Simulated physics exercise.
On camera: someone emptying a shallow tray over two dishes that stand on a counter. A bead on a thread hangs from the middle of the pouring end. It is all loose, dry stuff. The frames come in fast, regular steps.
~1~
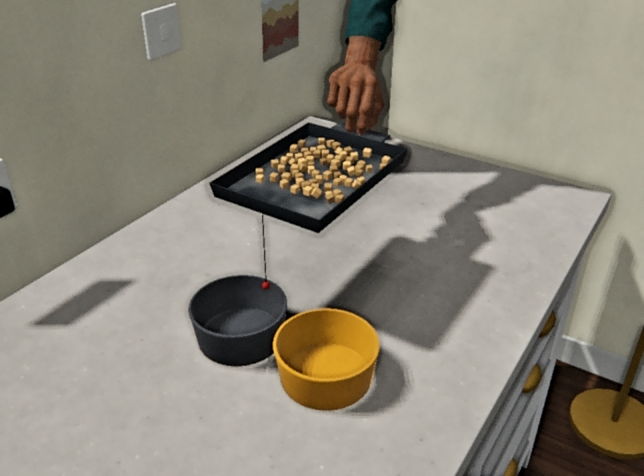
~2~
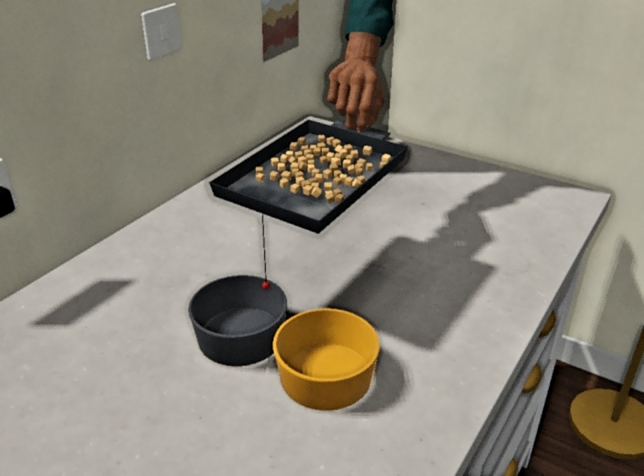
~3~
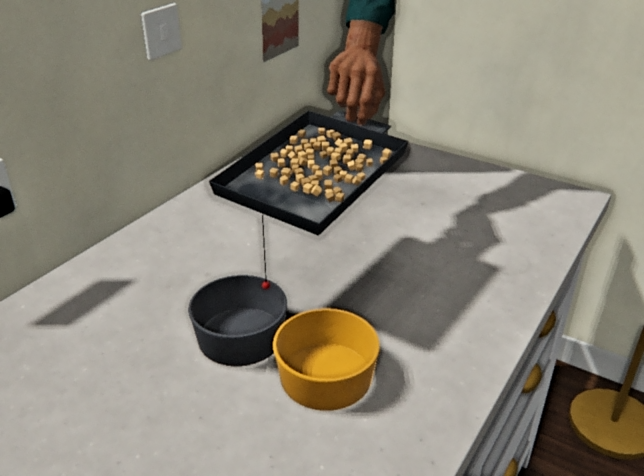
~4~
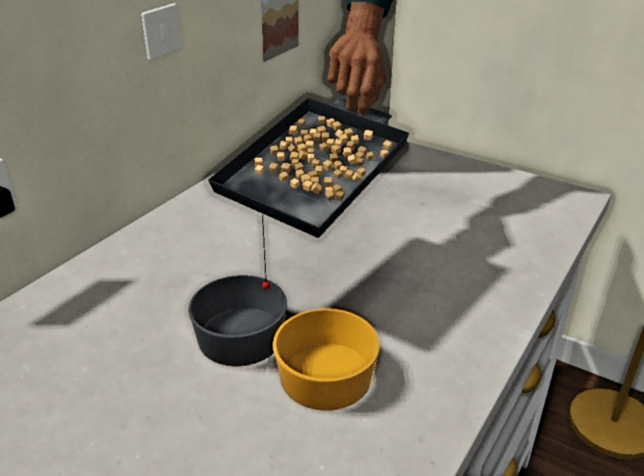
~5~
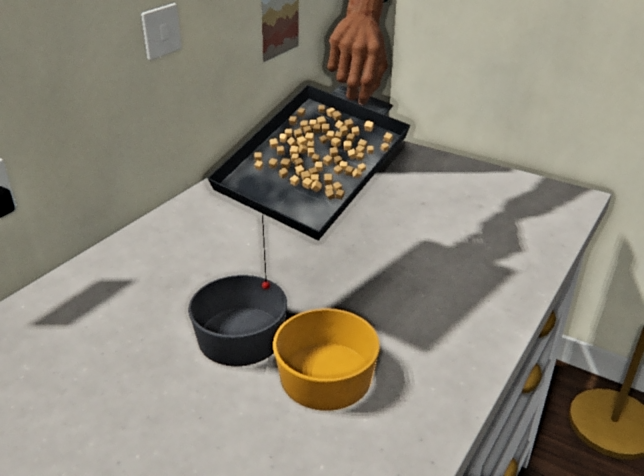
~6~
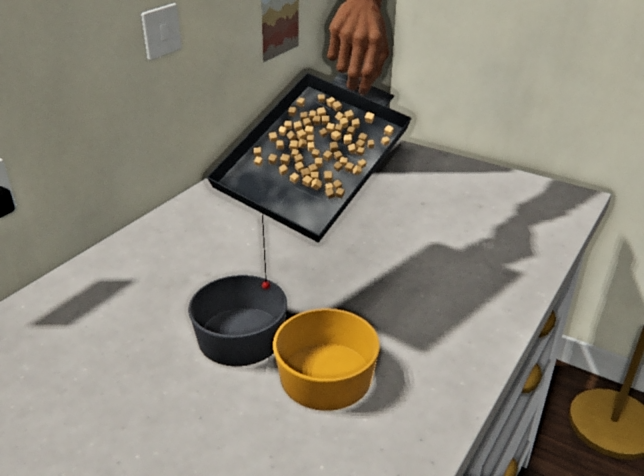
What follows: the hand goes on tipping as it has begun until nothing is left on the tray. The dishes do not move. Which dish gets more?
The right dish gets more.
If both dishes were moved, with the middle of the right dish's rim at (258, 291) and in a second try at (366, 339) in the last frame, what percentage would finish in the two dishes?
In turn 10 and 80 in a hundred.
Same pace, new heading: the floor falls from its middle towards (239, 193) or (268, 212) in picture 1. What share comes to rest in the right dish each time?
Roughly 0 per cent, and 10 per cent.
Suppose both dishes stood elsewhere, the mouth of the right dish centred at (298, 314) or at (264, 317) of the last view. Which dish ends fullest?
In turn: Right; the dish on the right.
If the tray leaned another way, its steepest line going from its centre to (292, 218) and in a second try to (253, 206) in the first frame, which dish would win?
One: The right dish. Two: The left-hand dish.
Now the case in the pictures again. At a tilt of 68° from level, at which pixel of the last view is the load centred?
Around (312, 212).
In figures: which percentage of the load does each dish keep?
About: Left dish 10, right dish 70 per cent.
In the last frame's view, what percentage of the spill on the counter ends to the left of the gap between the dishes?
Near 40 %.
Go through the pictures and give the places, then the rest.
Corners of the pouring end at (213, 182) and (318, 218), level; middle of the load at (334, 170), small wooden cubes; left dish at (208, 344); right dish at (298, 388); bead on its thread at (266, 286), in the first picture.
Corners of the pouring end at (213, 182) and (318, 219), level; middle of the load at (334, 169), in the second picture.
Corners of the pouring end at (213, 181) and (318, 221), tipped barely, lowest at the right corner; middle of the load at (334, 165), in the third picture.
Corners of the pouring end at (212, 179) and (318, 225), tipped a little, lowest at the right corner; middle of the load at (311, 158), in the fourth picture.
Corners of the pouring end at (212, 178) and (318, 229), tipped clearly, lowest at the right corner; middle of the load at (311, 152), in the fifth picture.
Corners of the pouring end at (211, 177) and (318, 232), tipped clearly, lowest at the right corner; middle of the load at (311, 147); left dish at (208, 344); right dish at (298, 388), in the sixth picture.
Soon, tray tipped steeply; nearly all on the tray; a small part in the air.
A while on, tray tipped past a quarter turn; about two thirds on the tray; about a third in the right dish; a stray few in the left dish; a stray few outside both; a small part in the air.
Towards the end, tray tipped past a quarter turn; about two thirds in the right dish; a small part in the left dish; about a quarter outside both.
Finally, tray tipped past a quarter turn; about two thirds in the right dish; a small part in the left dish; about a quarter outside both.
